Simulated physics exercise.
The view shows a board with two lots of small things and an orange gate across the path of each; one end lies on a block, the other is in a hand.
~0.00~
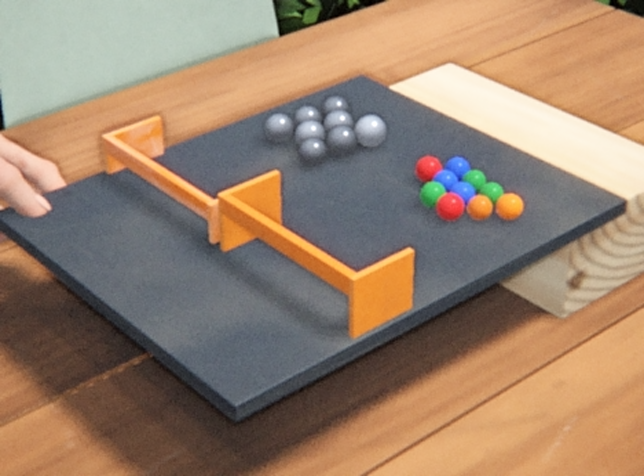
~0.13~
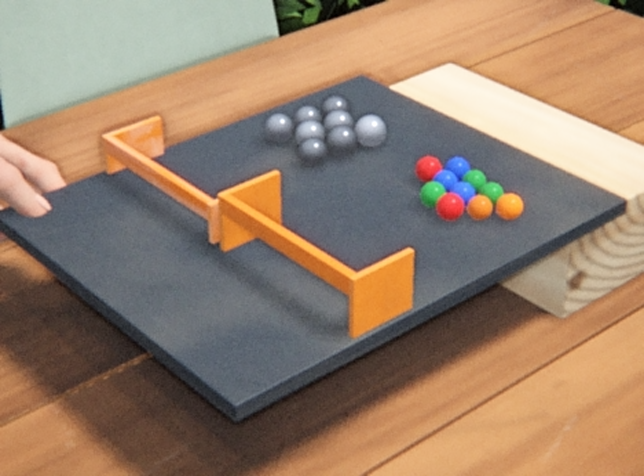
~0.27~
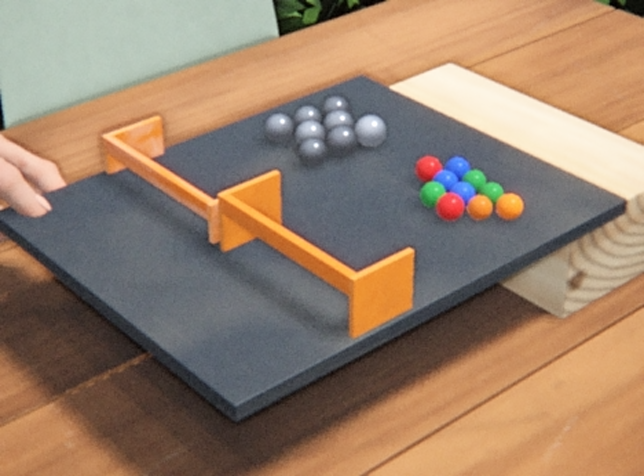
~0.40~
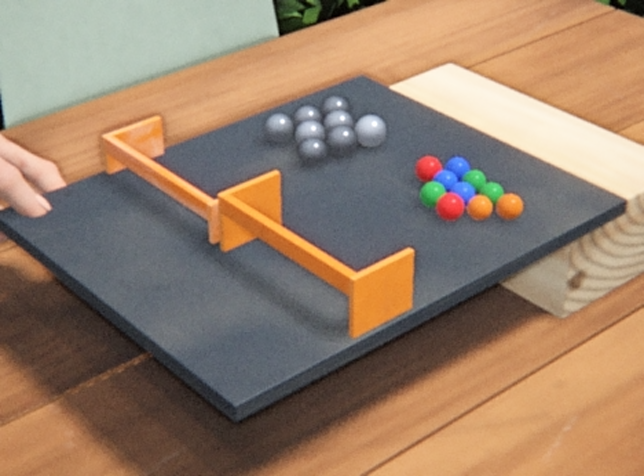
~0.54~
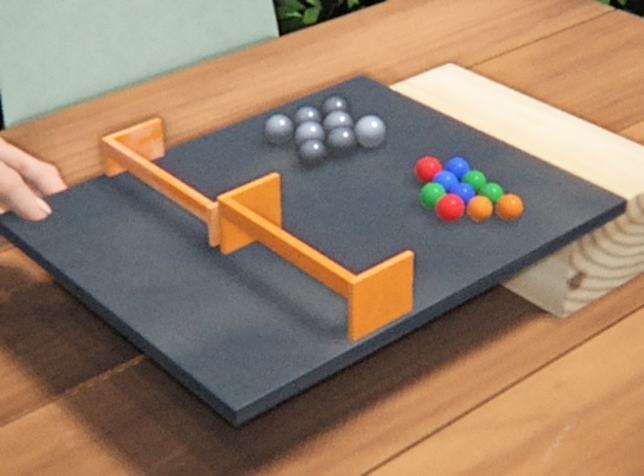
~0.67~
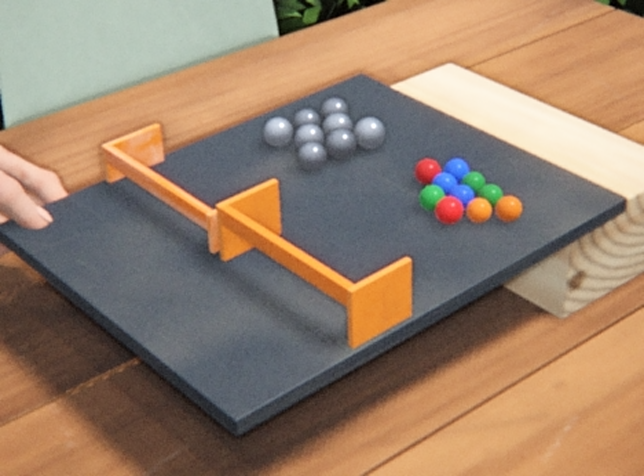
A hand at the left edge lowers its end of a dark board very slightly near the close, while the balls stay where they are and the camera holds still. The board, seen from above at an angle, rests on a pale block on a wooden table. Grey balls sit behind multicoloured ones at right, facing two joined orange gates.
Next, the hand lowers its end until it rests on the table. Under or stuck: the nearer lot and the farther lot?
At the end, looks like the nearer lot has enough room; looks like the farther lot is too bulky.
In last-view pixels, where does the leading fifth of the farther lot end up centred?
About (181, 250).
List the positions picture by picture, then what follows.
In the first picture, held end of the board at (239, 398), level; block at (501, 179), about a quarter as high as the board is long; nearer lot at (462, 195), a few glass marbles; farther lot at (310, 135), a few steel balls; nearer gate at (286, 243), its slot higher than a piece; farther gate at (158, 176), its slot lower than a piece.
In the second picture, held end of the board at (239, 398), level; farther lot at (310, 135).
In the third picture, held end of the board at (239, 398), level; nearer lot at (462, 195).
In the fourth picture, held end of the board at (239, 398), level; farther lot at (310, 135).
In the fifth picture, held end of the board at (239, 402), level; nearer lot at (462, 196).
In the sixth picture, held end of the board at (240, 412), down by 2°; block at (501, 179); nearer lot at (461, 198), not moving; farther lot at (309, 138), not moving; nearer gate at (284, 253); farther gate at (158, 186).
Around 1.18 s, board sloping at 10°; nearer lot on its way down; farther lot on its way down.
Around 1.63 s, board resting at 15°; nearer lot all past its gate; farther lot has reached its gate.
Finally (2.9 s), board resting at 15°; nearer lot all past its gate; farther lot gathered behind its gate.
